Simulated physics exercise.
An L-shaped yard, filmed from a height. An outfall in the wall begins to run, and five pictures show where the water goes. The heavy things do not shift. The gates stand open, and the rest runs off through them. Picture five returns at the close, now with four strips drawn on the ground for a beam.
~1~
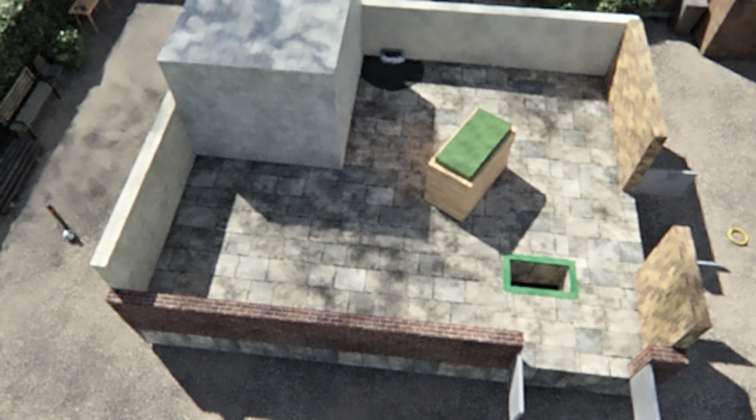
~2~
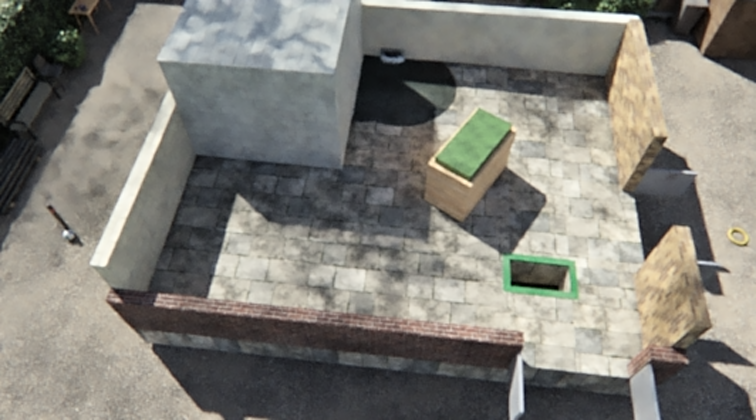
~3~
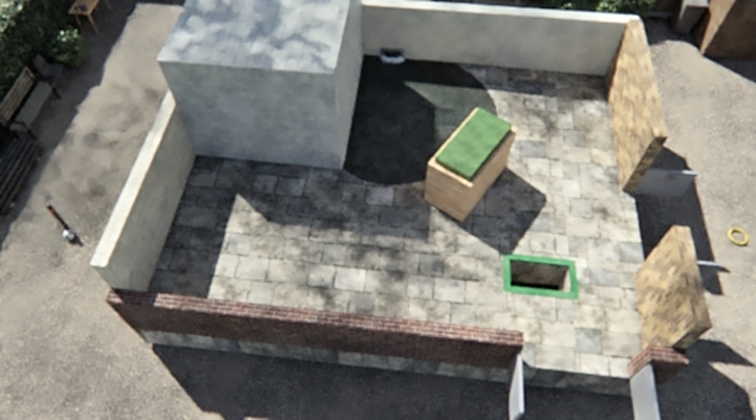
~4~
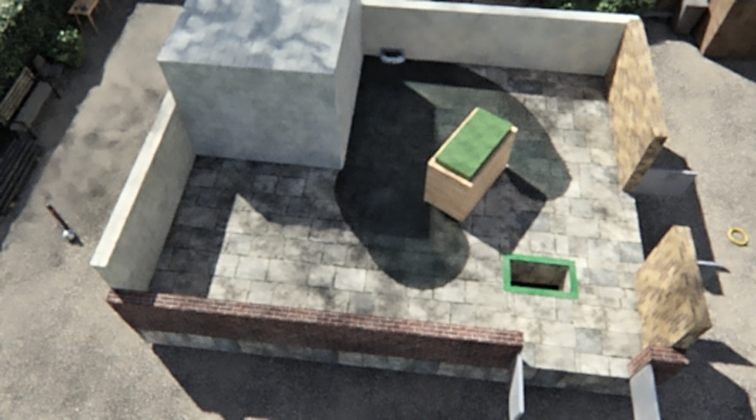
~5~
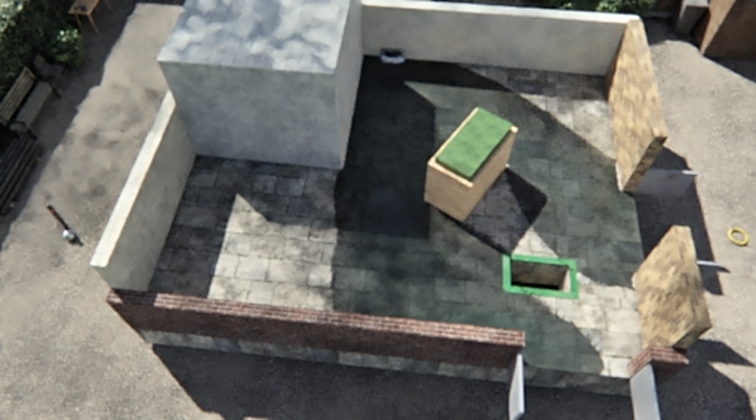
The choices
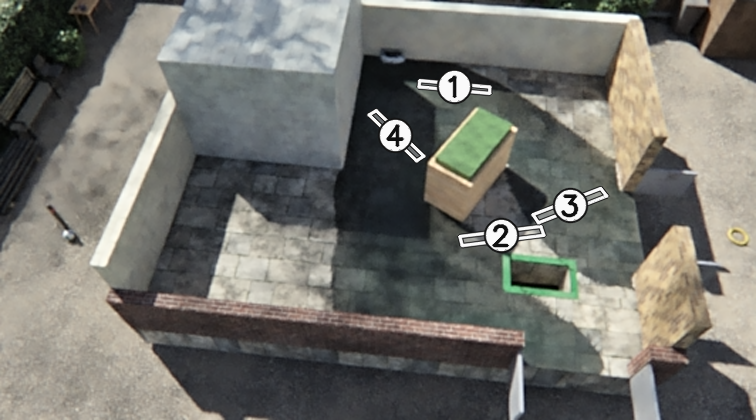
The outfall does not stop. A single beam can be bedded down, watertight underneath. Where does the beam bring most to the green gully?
3 is best.
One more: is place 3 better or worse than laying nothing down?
It is better.
In white, 1 from (419, 83) to (489, 90); 2 from (461, 241) to (542, 230); 3 from (535, 218) to (603, 192); 4 from (372, 112) to (420, 158).
For place 1, about 7 % of the stream goes into the green gully, about 93 % out by the gates.
For place 2, about 6 % of the stream goes into the green gully, about 94 % out by the gates.
For place 3, about 15 % of the stream goes into the green gully, about 84 % out by the gates.
For place 4, about 5 % of the stream goes into the green gully, about 95 % out by the gates.
